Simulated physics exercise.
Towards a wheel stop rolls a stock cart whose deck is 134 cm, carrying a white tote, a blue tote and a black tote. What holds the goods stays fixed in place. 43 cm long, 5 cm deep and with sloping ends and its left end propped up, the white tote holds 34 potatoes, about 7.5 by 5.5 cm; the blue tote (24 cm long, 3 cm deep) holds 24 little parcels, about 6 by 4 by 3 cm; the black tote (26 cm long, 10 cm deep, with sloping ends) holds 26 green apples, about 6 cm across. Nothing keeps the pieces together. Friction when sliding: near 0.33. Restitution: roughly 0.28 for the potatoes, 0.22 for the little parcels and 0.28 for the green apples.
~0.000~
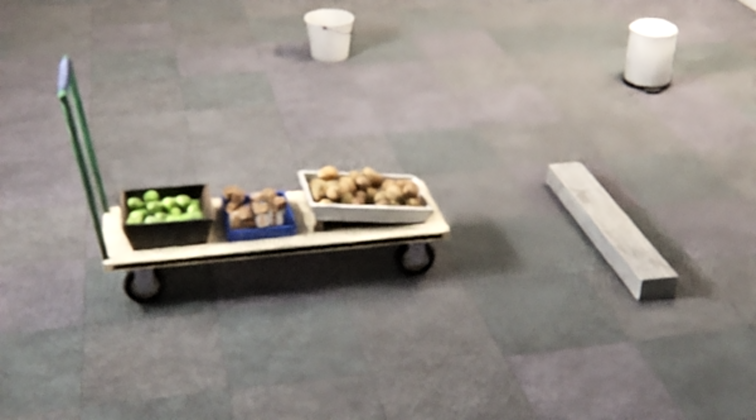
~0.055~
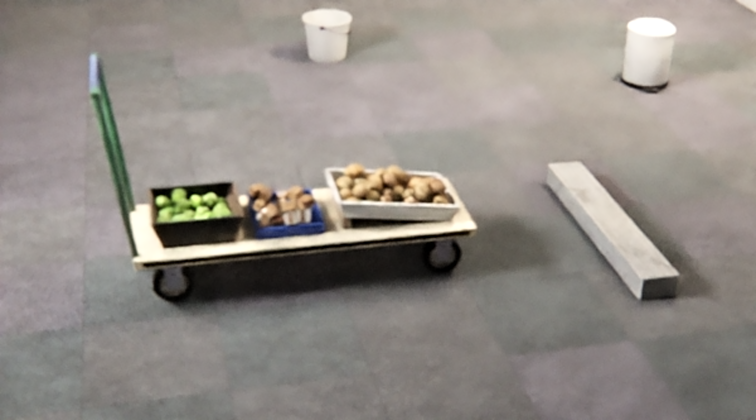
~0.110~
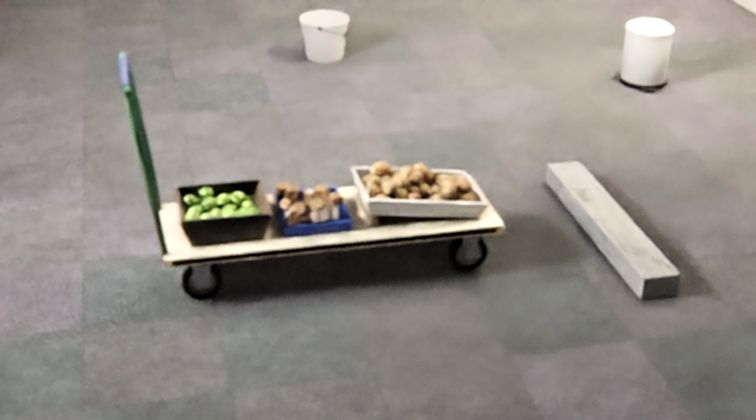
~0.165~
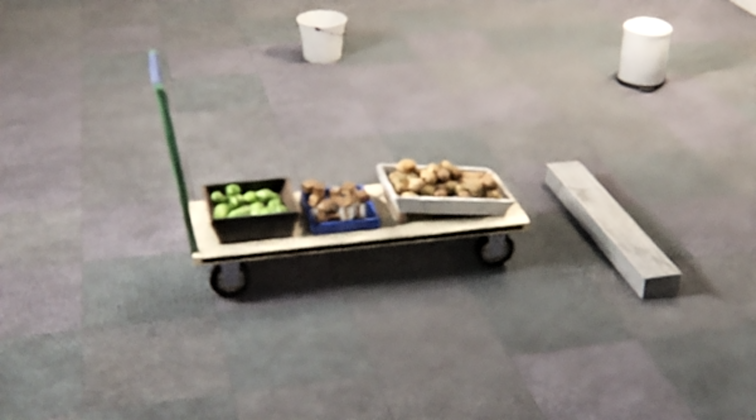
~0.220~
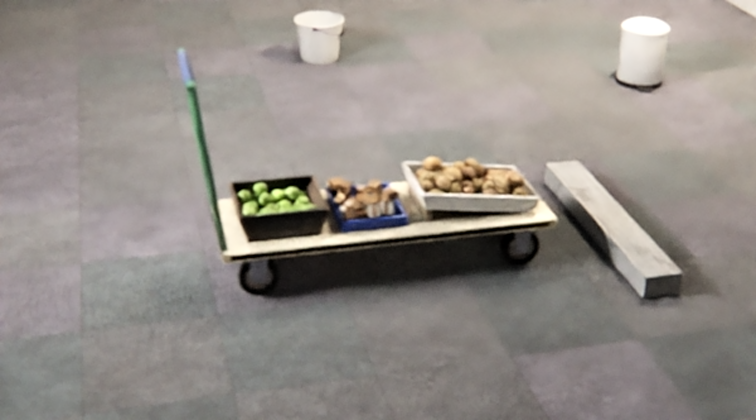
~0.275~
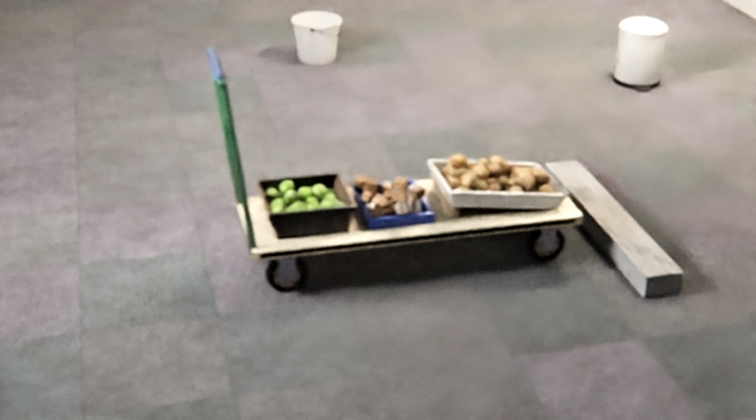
To begin with, a flat cart with a green upright handle stands at the left, carrying green apples in a black tote, small brown items in a blue one and potatoes in a white one. It rolls steadily right across the floor, closing most of the gap to a grey block, its load still aboard.
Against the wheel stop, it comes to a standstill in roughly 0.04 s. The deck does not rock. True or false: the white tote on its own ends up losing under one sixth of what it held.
False.
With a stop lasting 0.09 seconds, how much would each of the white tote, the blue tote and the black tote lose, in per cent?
White tote 30 %, blue tote 20 %, black tote 0 %.
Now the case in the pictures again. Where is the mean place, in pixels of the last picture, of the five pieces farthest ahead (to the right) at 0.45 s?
Centre approx. at (599, 166) px.
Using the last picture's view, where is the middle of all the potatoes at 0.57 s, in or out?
Roughly (574, 175).
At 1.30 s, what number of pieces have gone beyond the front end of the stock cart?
I'd estimate close to 10 pieces.
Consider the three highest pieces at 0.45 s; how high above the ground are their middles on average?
Close to 38 cm up.
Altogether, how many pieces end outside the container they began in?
Count of pieces - near 20.
After 0.35 s, impact.
After 0.45 s, the white tote is down by 1 of 34, the blue tote is down by 5 of 24 and the black tote has all 26.
After 0.57 s, the white tote is down by 9 of 34, the blue tote is down by 6 of 24 and the black tote is down by 1 of 26.
After 0.80 s, the white tote is down by 11 of 34, the blue tote is down by 7 of 24 and the black tote is down by 2 of 26.
Outcome (at 1.30 s), the white tote is down by 11 of 34, the blue tote is down by 7 of 24 and the black tote is down by 2 of 26. Asked share, 11 of 34, 32 per cent.
